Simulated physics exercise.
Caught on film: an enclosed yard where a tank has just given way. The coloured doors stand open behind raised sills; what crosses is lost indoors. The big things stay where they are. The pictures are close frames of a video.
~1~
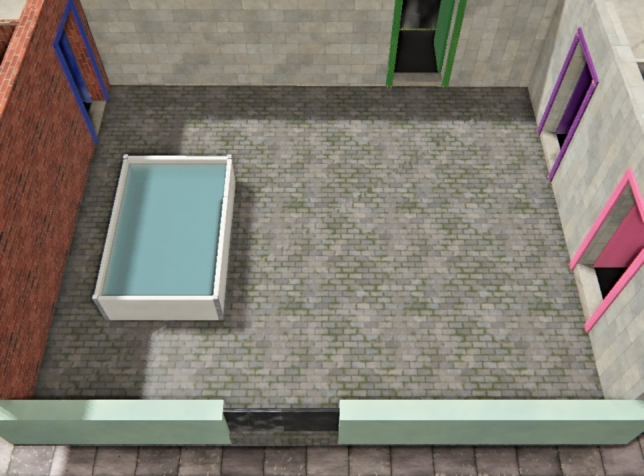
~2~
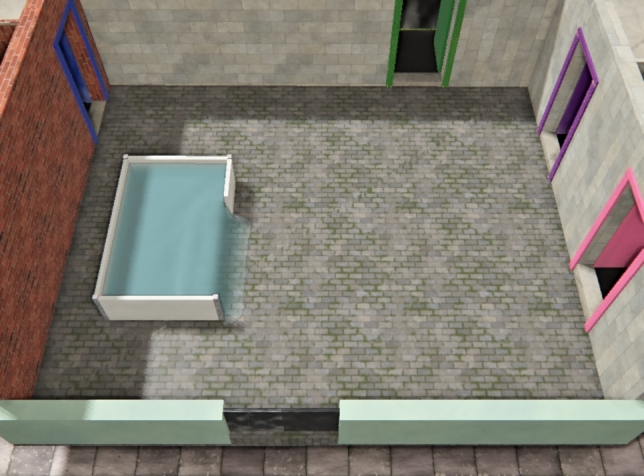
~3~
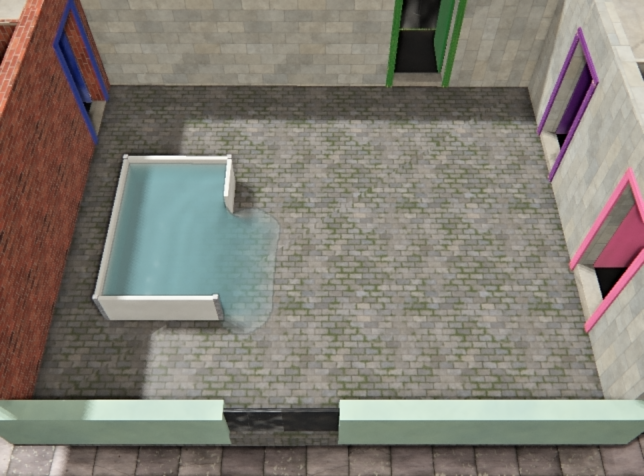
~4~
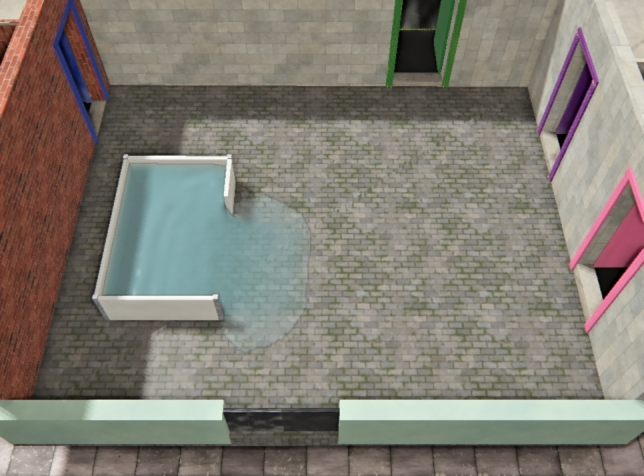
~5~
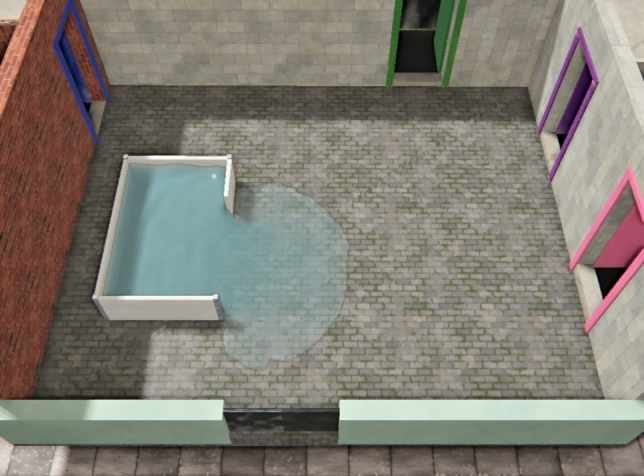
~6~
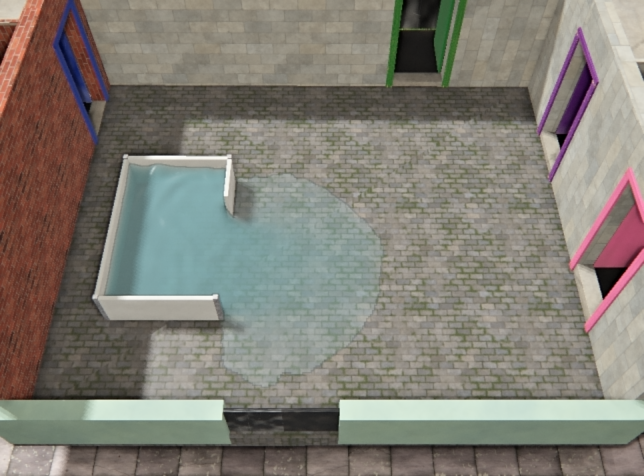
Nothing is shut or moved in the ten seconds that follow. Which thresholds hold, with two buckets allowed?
One by one: The pink door admits no more than that; the purple door admits no more than that; the blue door admits no more than that; the green door admits no more than that.
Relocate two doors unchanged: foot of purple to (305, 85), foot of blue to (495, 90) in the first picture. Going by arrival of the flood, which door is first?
The pink one.
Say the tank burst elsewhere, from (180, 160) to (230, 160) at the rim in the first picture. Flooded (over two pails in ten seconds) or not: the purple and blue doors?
My reading: The purple one takes less; the blue one takes more.
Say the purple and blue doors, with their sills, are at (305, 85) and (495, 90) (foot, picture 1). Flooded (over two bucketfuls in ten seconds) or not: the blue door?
One by one: Blue lets more in.
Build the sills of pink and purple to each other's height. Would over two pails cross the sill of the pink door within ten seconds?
Pink goes over.
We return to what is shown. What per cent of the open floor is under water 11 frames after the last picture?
Some 45 per cent.
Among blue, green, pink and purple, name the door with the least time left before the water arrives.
It is the pink-painted one.
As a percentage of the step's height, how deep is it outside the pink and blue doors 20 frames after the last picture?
Near 90 and 0 in a hundred.
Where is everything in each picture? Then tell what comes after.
Still water in the open tank at (169, 226), in the first frame.
Water pours out at (222, 258) and has run to (230, 319), in the second frame.
Water pours out at (223, 260) and has run to (247, 327), in the third frame.
Water pours out at (223, 260) and has run to (285, 327), in the fourth frame.
Water pours out at (223, 261) and has run to (343, 241), in the fifth frame.
The front is at (374, 242), out from the gap at (223, 260), in the sixth frame.
A moment on, water covers 30 % of the floor; the pink door not reached, the purple door not reached, the blue door not reached, the green door not reached.
Next, water covers 45 % of the floor; the pink door wet at the sill, nothing in, the purple door not reached, the blue door not reached, the green door not reached.
Then, water covers 50 % of the floor; the pink door wet at the sill, nothing in, the purple door wet at the sill, nothing in, the blue door not reached, the green door not reached.
Later, water covers 60 % of the floor; the pink door under two buckets in, the purple door under two buckets in, the blue door not reached, the green door wet at the sill, nothing in.
In the end, water covers 85 % of the floor; the pink door under two buckets in, the purple door under two buckets in, the blue door not reached, the green door wet at the sill, nothing in.
